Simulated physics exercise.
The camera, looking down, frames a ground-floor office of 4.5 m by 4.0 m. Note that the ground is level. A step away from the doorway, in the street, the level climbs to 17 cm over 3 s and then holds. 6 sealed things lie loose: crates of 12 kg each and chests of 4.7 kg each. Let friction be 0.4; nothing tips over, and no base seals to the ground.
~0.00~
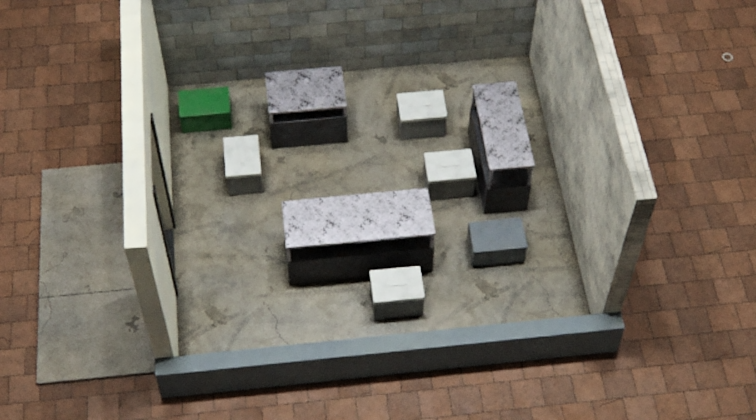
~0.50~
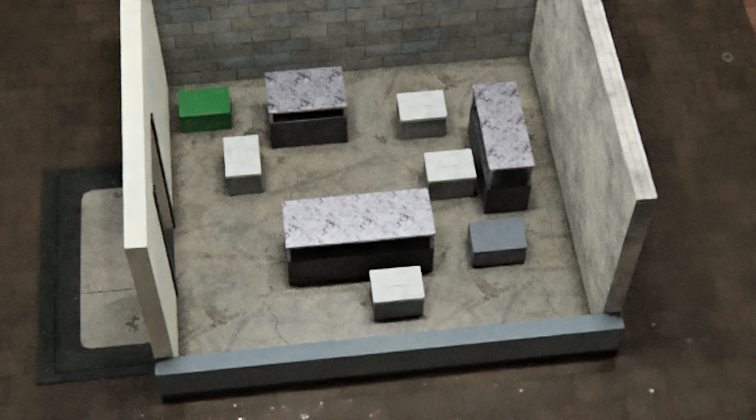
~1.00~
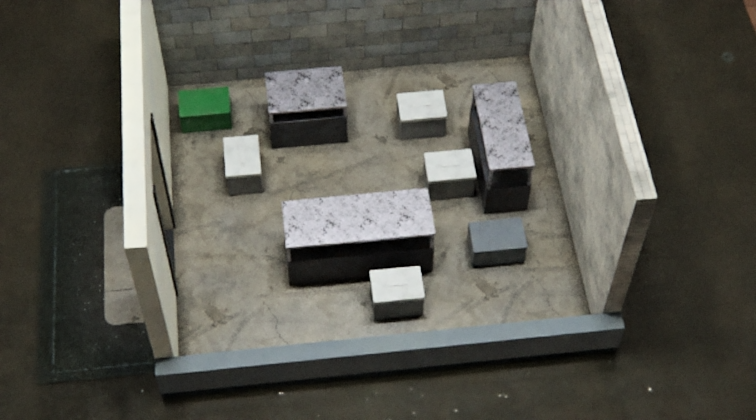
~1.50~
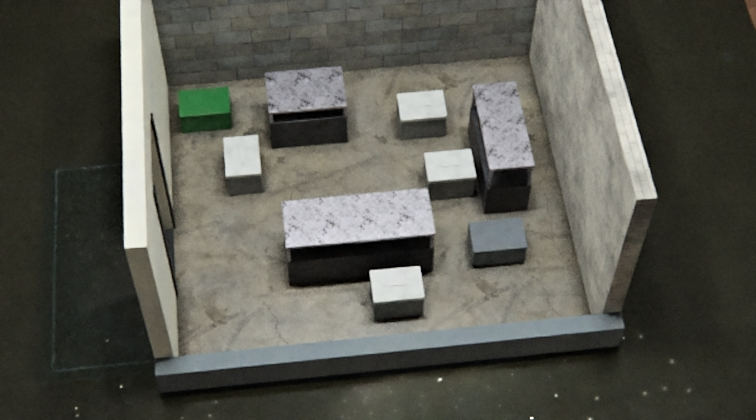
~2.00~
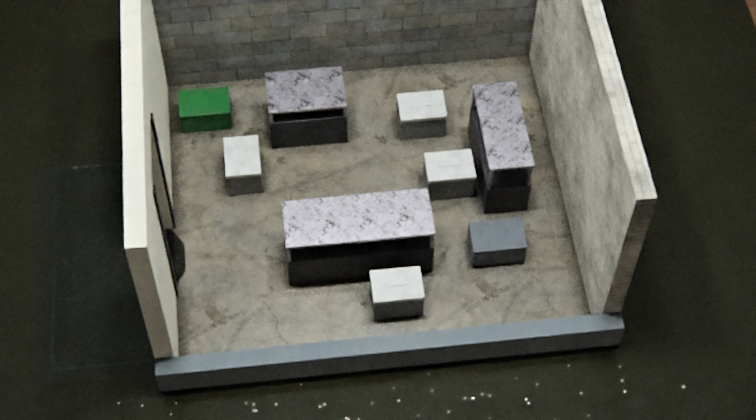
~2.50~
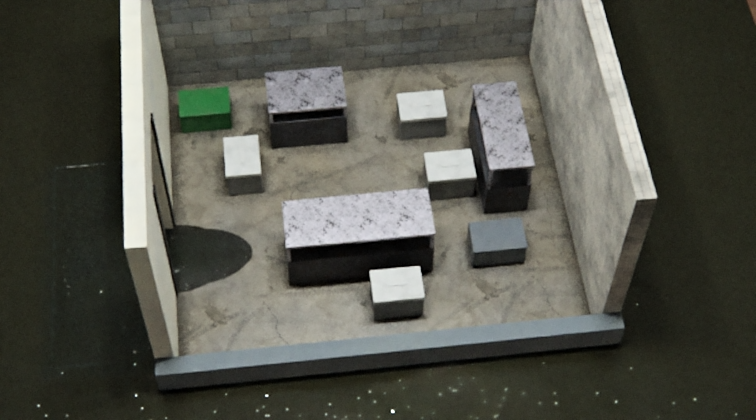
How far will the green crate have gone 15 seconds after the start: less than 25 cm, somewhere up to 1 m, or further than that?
Looks like it will keep its position.
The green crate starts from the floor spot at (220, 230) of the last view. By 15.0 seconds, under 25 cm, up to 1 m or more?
It goes a long way.
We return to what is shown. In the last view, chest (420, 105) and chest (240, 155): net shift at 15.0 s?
In turn: 100 cm, 50 cm.
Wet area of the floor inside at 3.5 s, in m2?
Close to 3.0 m2, I'd say.
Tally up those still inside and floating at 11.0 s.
I get 4.
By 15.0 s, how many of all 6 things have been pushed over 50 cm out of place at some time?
The number is 4.
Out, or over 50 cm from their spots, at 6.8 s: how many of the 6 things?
The answer is 1.
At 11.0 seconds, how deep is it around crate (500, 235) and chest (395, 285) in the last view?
Some 5 cm at the first, some 4 cm at the second.
After 3.5 s the green crate is near (204, 102), 0.0 m from its start, aground; 0 afloat.
After 6.8 s the green crate is near (204, 102), 0.0 m from its start, aground; 1 afloat.
After 11.0 s the green crate is near (204, 102), 0.0 m from its start, aground; 4 afloat.
After 15.0 s the green crate is near (205, 106), 0.1 m from its start, afloat; 6 afloat.
